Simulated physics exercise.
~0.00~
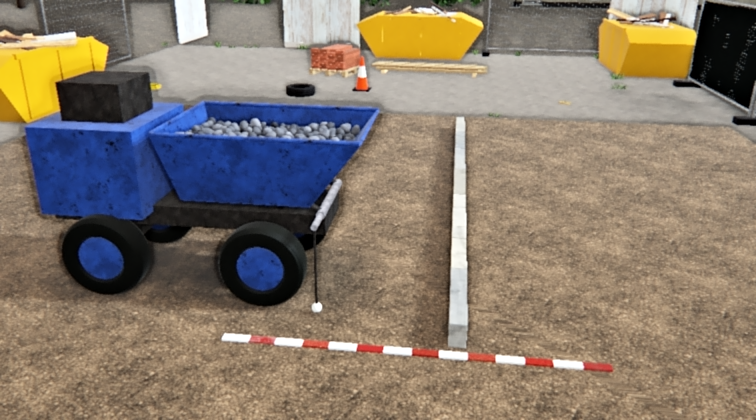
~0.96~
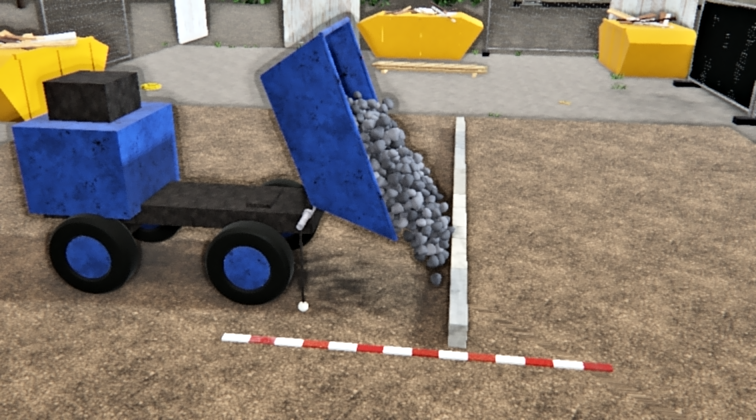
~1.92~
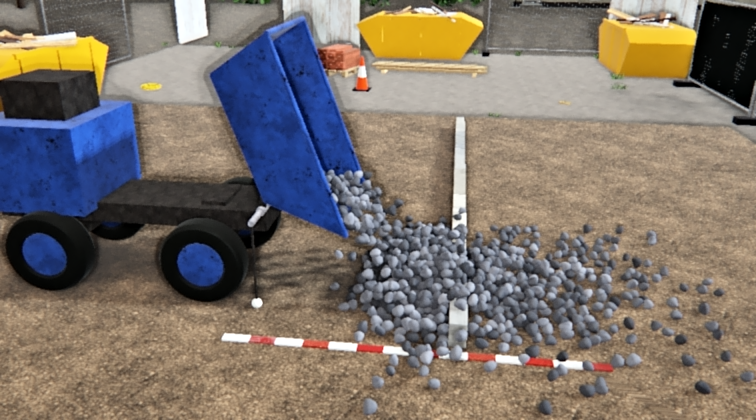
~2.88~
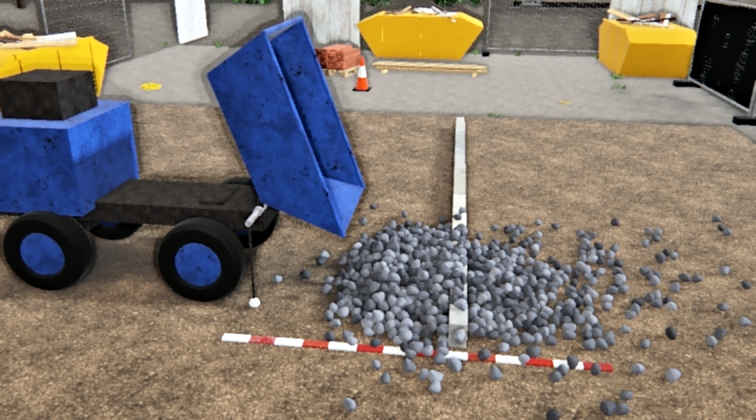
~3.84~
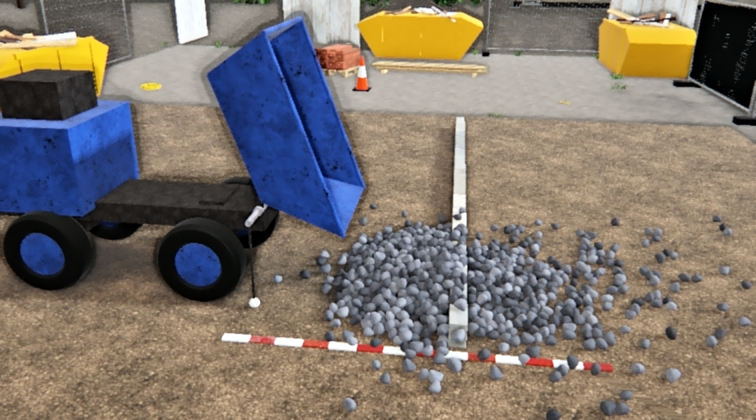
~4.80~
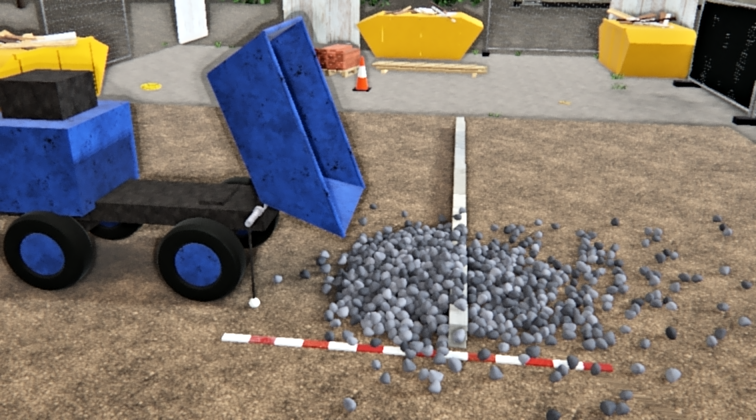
The footage shows a blue dumper tipping its skip of round grey stones toward a pale kerb while rolling back to the left, and the stones pour out, spill over the kerb and settle in a spread heap, with more lying on the dumper's side, the raised skip empty.
